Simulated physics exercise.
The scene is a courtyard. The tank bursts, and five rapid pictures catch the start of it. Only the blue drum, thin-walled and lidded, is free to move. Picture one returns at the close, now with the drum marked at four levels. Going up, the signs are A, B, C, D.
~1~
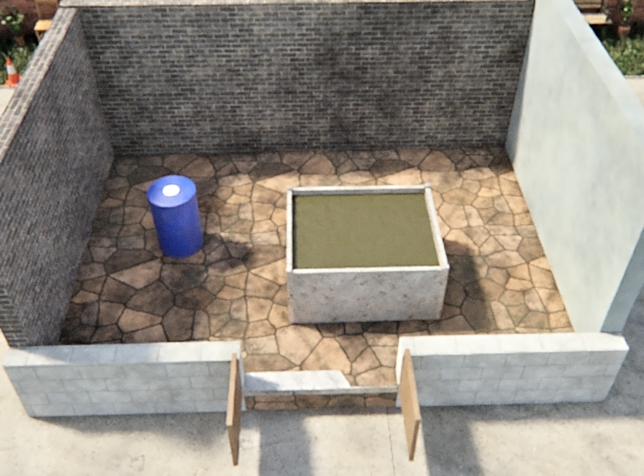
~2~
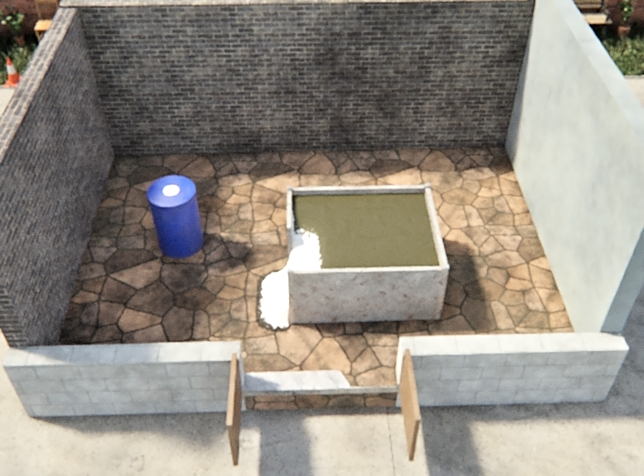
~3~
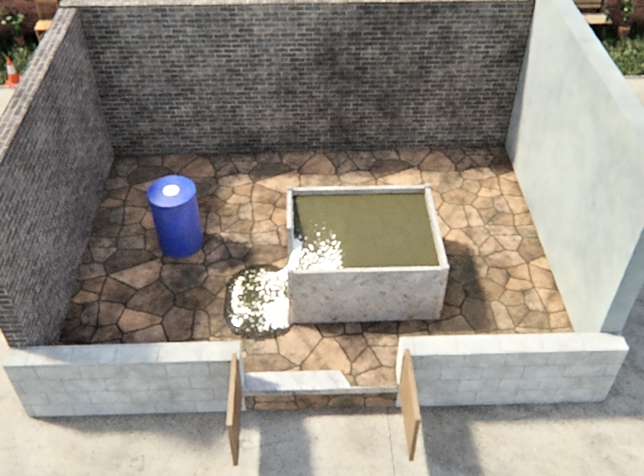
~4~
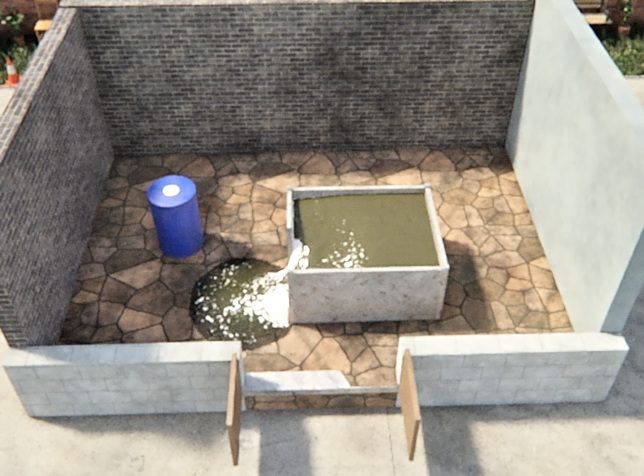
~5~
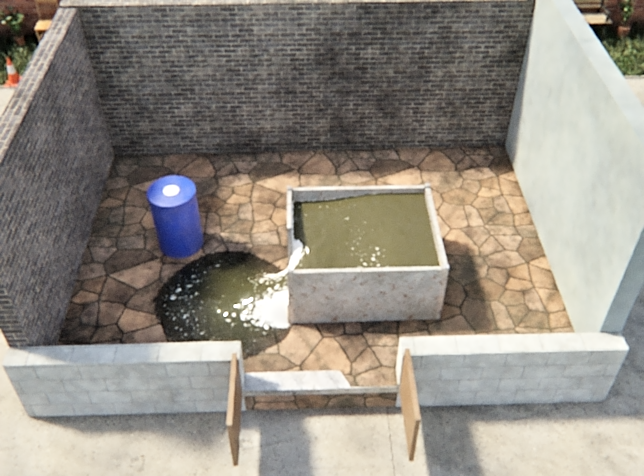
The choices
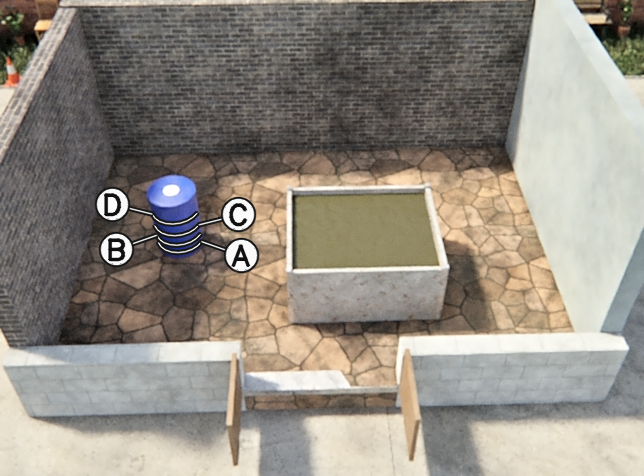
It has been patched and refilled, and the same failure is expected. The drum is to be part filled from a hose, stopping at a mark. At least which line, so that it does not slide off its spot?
B is the one.
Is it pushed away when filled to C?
No, that is safe.
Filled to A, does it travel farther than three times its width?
No, less.
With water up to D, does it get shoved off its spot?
No, not at all.
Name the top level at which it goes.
A.
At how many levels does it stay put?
Three.
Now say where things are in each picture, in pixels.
In the first frame, lid of the blue drum at (172, 191); tank full, its middle at (363, 231); open gate at (320, 342).
In the second frame, 1 % of the ground under water, its edge towards the drum at (265, 283).
In the third frame, 3 % of the ground under water, its edge towards the drum at (233, 284).
In the fourth frame, 6 % of the ground under water, its edge towards the drum at (225, 266).
In the fifth frame, lid of the blue drum at (172, 191); 9 % of the ground under water, its edge towards the drum at (189, 267).
In white, A at (178, 252); B at (176, 245); C at (175, 235); D at (172, 224); from the bottom up A, B, C, D.
For level A, it is pushed about its own width away.
For level B, it shifts by a finger or two and stays.
For level C, it does not move.
For level D, it does not move.
